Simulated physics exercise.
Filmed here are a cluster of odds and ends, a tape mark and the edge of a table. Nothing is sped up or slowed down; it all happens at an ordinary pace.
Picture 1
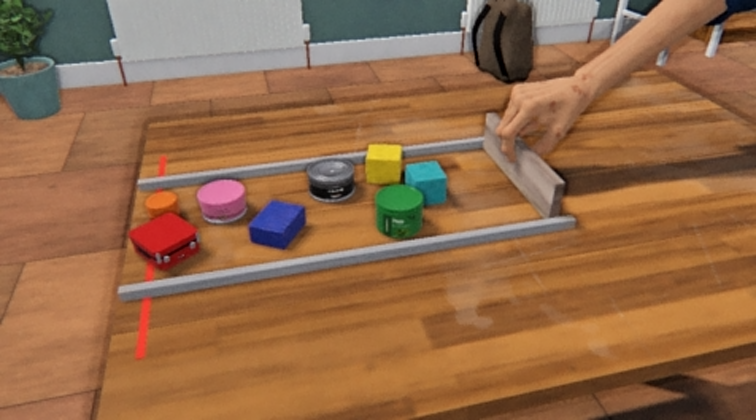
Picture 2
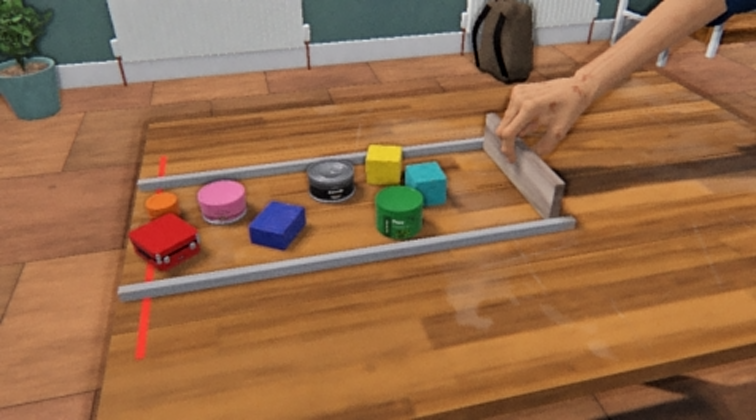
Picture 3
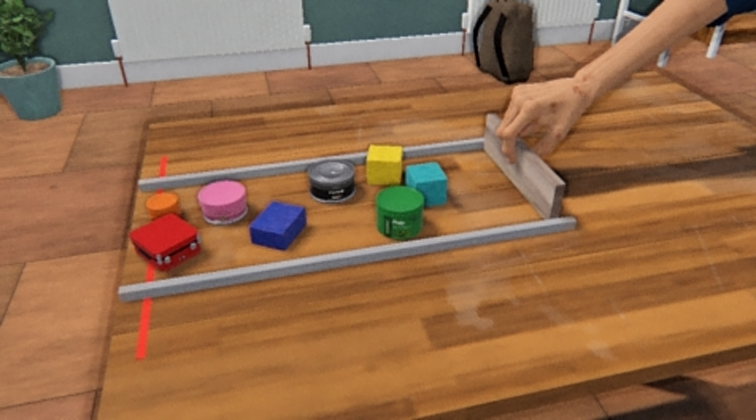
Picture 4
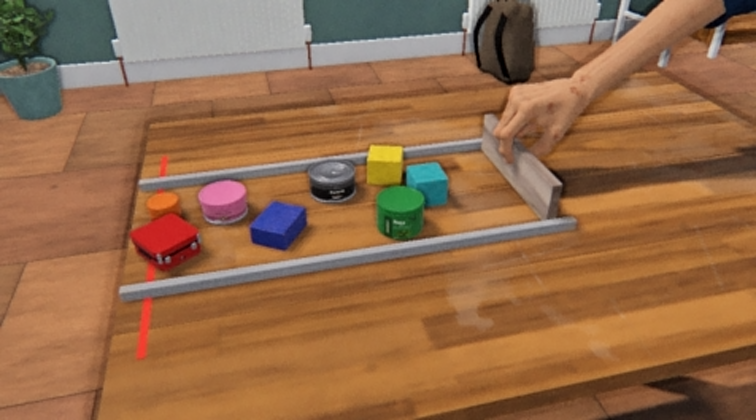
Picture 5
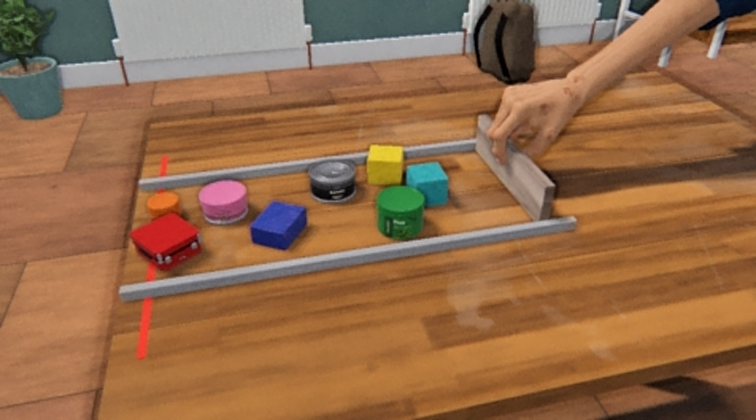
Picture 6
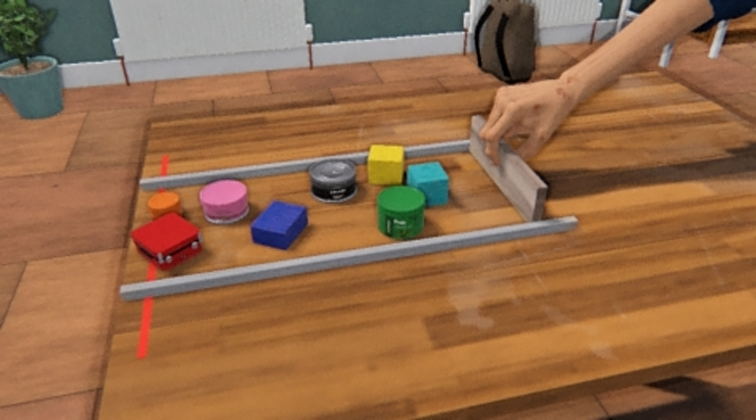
A hand slides a board slightly left between two rails toward several small colourful objects.
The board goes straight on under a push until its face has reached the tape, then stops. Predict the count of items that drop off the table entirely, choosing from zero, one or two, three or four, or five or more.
After that push five at the least come off the table.
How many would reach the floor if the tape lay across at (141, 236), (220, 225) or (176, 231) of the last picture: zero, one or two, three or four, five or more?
Five or over; either three or four; 5 or more.
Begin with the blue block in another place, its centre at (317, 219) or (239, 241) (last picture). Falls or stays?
For the first start it does not stay, and for the second it does not stay.
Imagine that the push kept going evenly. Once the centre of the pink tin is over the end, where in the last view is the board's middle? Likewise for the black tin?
Middle: Roughly (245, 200); roughly (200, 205).
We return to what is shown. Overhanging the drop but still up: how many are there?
The overhang total is 3.
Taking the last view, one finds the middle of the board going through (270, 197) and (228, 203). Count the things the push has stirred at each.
The first number is 8, the next one 8.
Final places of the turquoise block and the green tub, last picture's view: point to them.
Around (134, 224) and around (123, 251).
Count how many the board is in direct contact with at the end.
Total: 3.
Soon after, none off yet; orange lid at rest near (165, 208); red case at rest near (168, 243); pink tin at rest near (225, 202).
After that, none off yet; orange lid at rest near (164, 208); red case at rest near (168, 243); pink tin displaced a little near (201, 207).
And then, two off so far; orange lid on its way down; red case on its way down near (100, 341); pink tin tilting well over near (102, 239).
In the end, the number that fall off is five or more; gone, black tin, blue block, pink tin, red case and orange lid.
